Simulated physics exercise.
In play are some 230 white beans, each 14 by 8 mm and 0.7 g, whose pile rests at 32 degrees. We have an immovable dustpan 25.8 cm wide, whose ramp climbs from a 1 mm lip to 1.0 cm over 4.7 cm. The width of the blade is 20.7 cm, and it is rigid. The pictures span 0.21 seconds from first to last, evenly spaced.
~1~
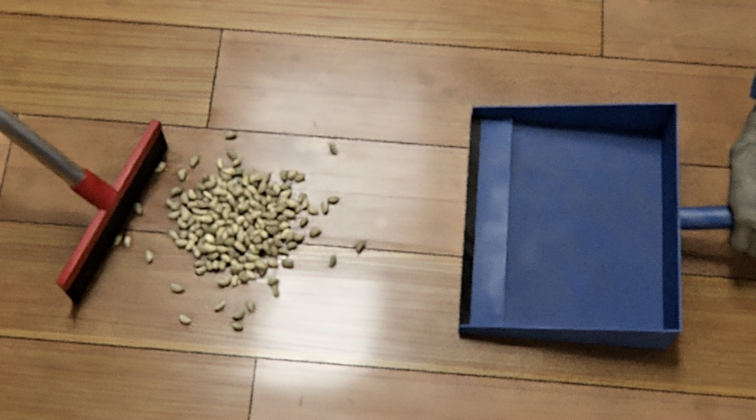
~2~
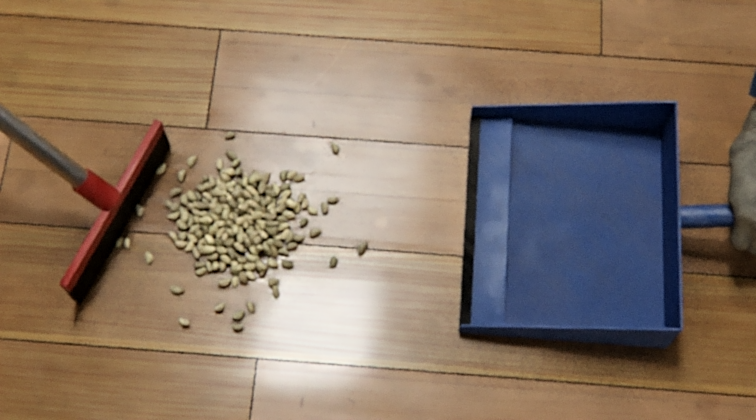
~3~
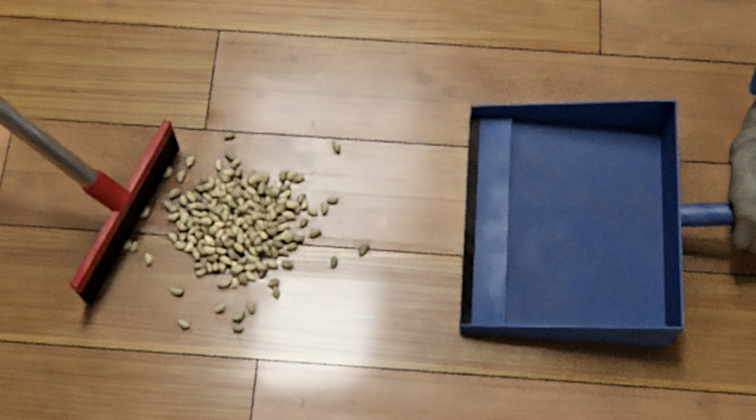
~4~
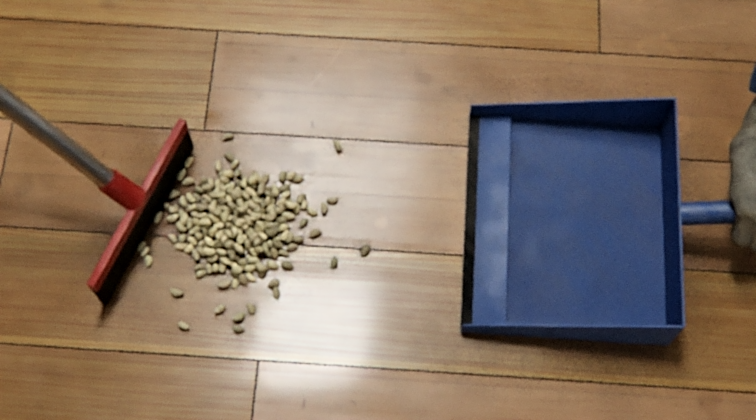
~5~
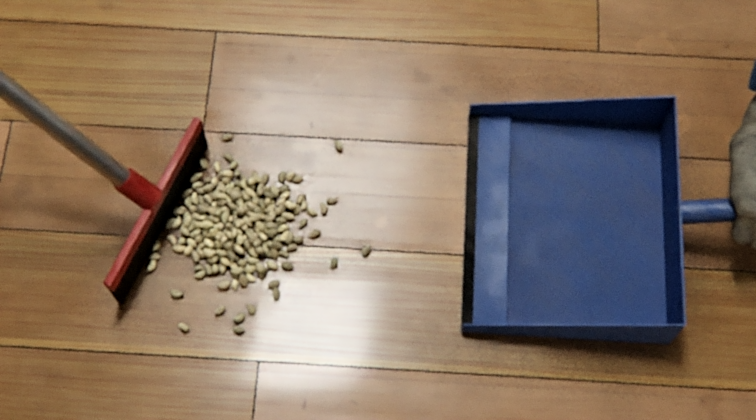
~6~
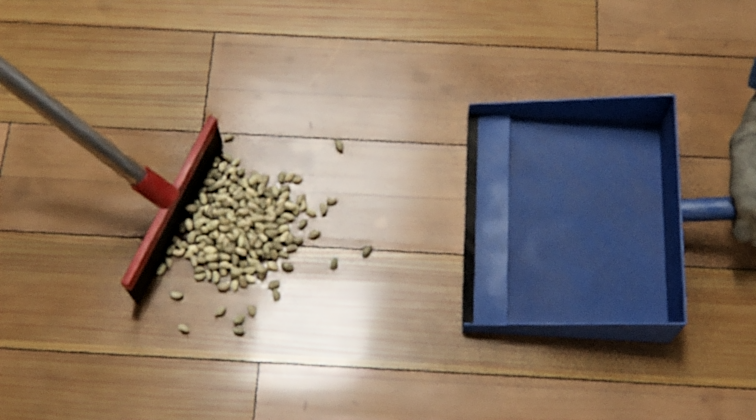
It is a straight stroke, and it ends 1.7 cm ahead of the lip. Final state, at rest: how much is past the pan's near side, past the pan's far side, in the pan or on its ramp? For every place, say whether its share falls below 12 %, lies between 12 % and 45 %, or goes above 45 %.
Near side: Below 12 %, far side: Below 12 %, pan: Below 12 %.
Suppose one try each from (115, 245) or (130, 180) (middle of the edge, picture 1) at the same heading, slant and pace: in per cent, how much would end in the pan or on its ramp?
Estimates: 5 percent and 0 percent.
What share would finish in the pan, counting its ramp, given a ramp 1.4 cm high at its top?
Near 5 per cent, then.
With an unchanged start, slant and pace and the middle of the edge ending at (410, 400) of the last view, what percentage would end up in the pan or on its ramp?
Share caught: Approx. 5 %.
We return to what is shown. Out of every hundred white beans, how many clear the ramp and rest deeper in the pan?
Near 0 per cent, I'd say.
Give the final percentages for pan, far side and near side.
Near side 5 %, far side 0 %, pan 5 %.
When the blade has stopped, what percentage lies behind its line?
About 25 percent.
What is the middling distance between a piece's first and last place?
That distance is around 20 cm.
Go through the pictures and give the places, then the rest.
The first picture shows blade from (64, 284) to (156, 127), moved 0.0 cm, 0 of the pieces shifted so far; middle of the pieces at (243, 220); pan at (582, 230).
The second picture shows blade from (67, 286) to (159, 128), moved 0.4 cm, 0 of the pieces shifted so far; middle of the pieces at (243, 220).
The third picture shows blade from (78, 286) to (168, 128), moved 1.5 cm, 6 of the pieces shifted so far; middle of the pieces at (242, 221).
The fourth picture shows blade from (94, 286) to (183, 127), moved 3.2 cm, 8 of the pieces shifted so far; middle of the pieces at (242, 222).
The fifth picture shows blade from (111, 285) to (198, 126), moved 4.9 cm, 23 of the pieces shifted so far; middle of the pieces at (242, 223).
The sixth picture shows blade from (128, 284) to (213, 124), moved 6.7 cm, 91 of the pieces shifted so far; middle of the pieces at (245, 223); pan at (583, 224).
Then, 0.30 s after the last picture, middle of the blade 19 cm from the lip; 0 % over the lip, far side 0 %, near side 5 %.
Then, 0.51 s after the last picture, middle of the blade 10 cm from the lip; 0 % over the lip, far side 0 %, near side 5 %.
Then, 0.83 s after the last picture, middle of the blade 5 cm from the lip; 5 % over the lip, far side 0 %, near side 5 %.
In the end, near side 5 %, far side 0 %, pan 5 %, in front of the lip or behind the blade 85 %.
